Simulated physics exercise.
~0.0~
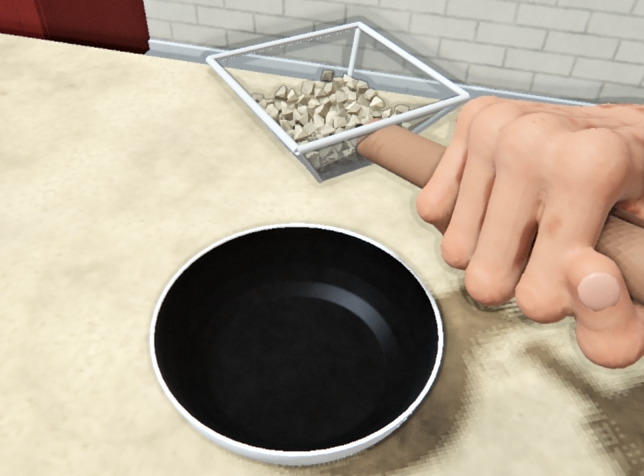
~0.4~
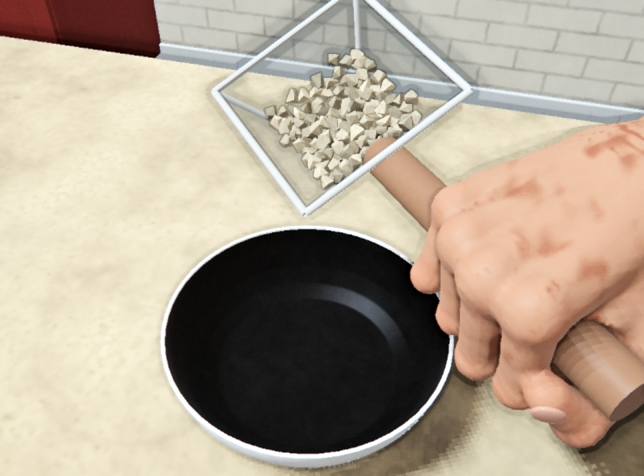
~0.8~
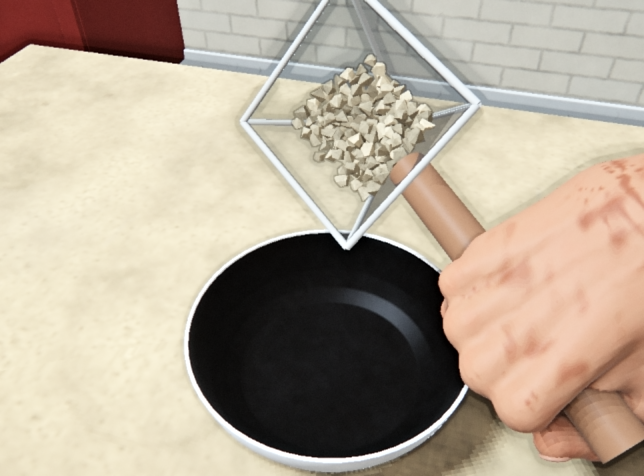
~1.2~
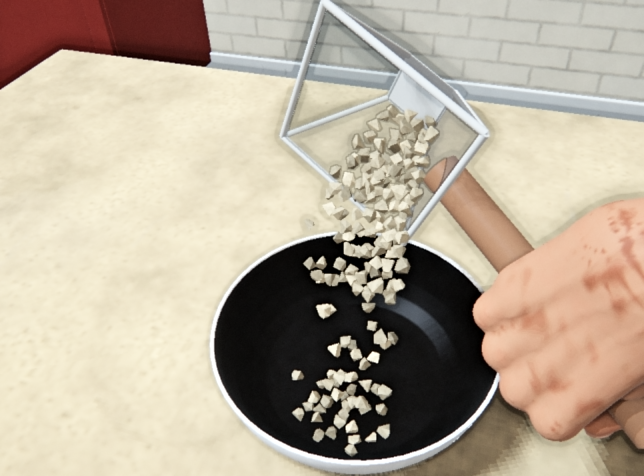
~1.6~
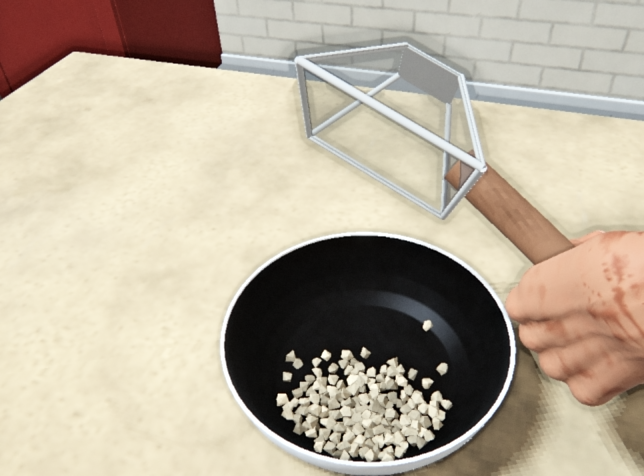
At first, a hand grips the brown handle of a clear, pale-edged scoop filled with small beige pellets, held beyond a black pan with a white rim on a cream countertop. The hand turns the scoop steadily, and the pellets shift inside it while the pan stays empty. As one corner points down over the pan's far edge, the pellets still stay in. With further turning, they pour out in a stream and scatter across the dark pan. Finally, the scoop is tipped past its side and empty, and the pellets lie in a loose heap toward the pan's near side.
